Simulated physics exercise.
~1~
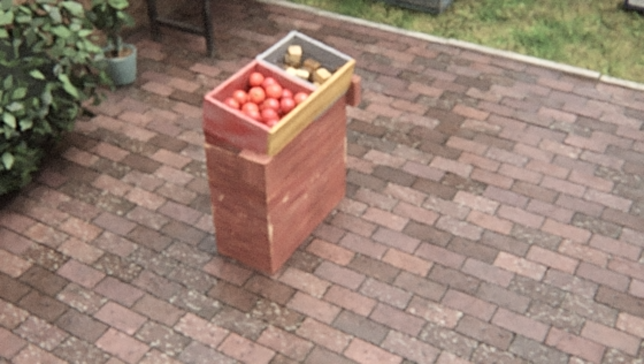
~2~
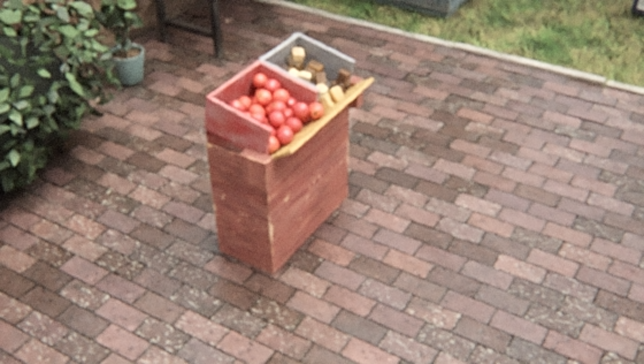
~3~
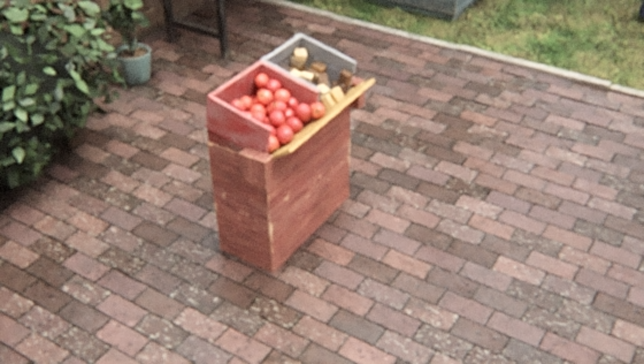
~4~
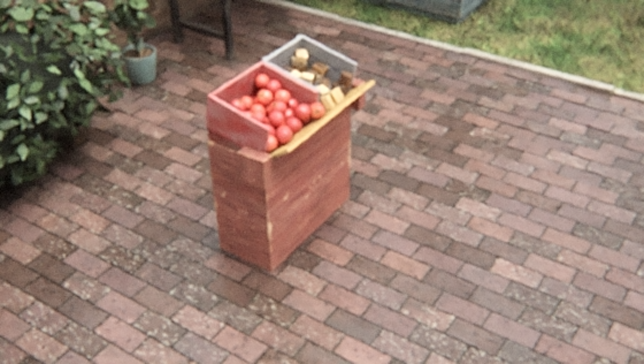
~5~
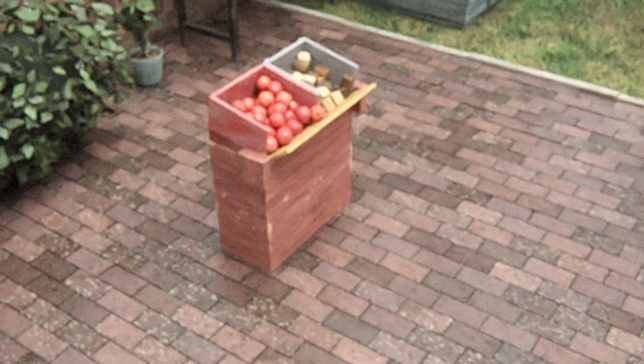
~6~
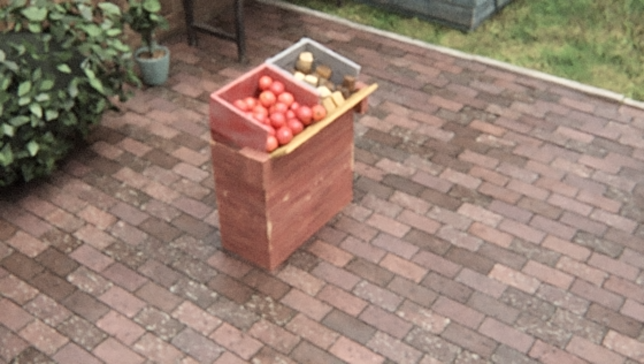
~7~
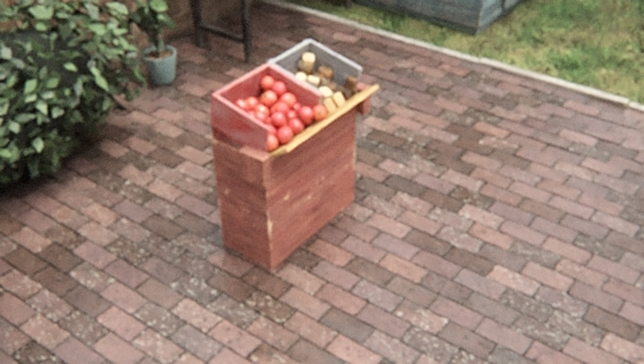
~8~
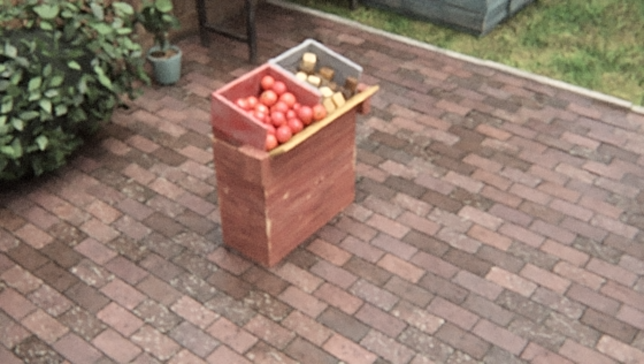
On a brick patio, a flap tilts outward slightly, and the tomatoes and blocks stay in.
